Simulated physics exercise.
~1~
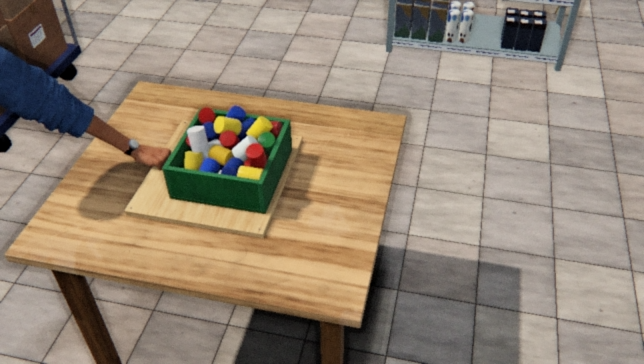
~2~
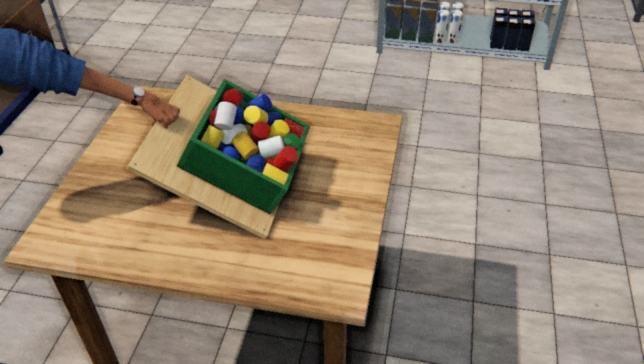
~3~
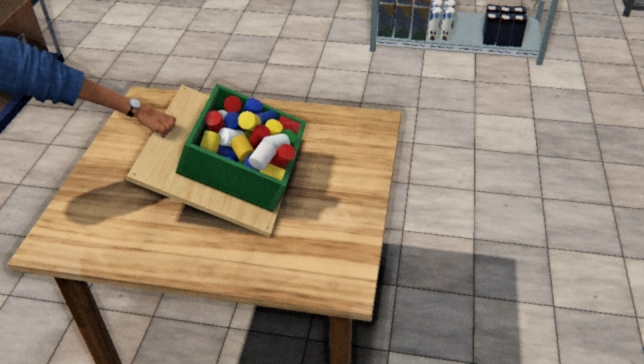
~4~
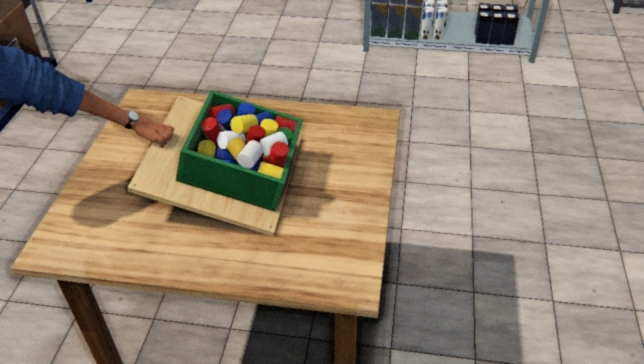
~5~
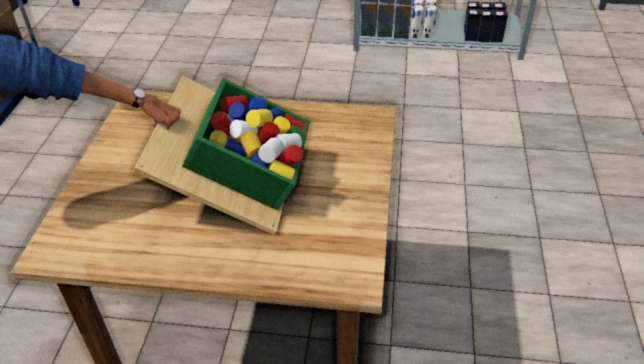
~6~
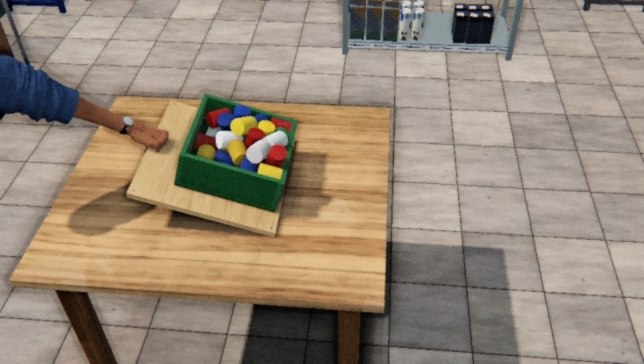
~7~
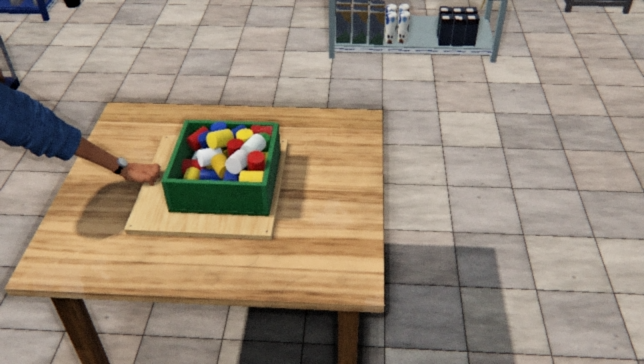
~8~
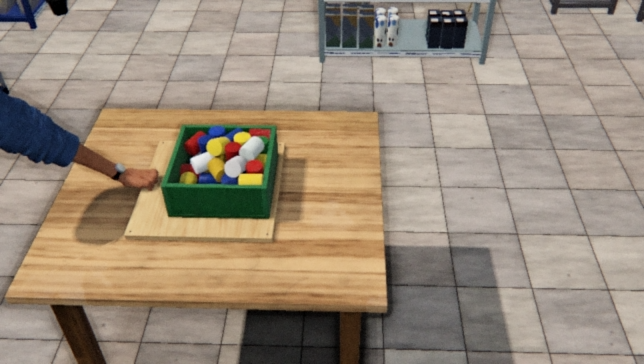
Green crate of colourful cylinders on a wooden board turning one way and back on a table beside a hand, staying full.
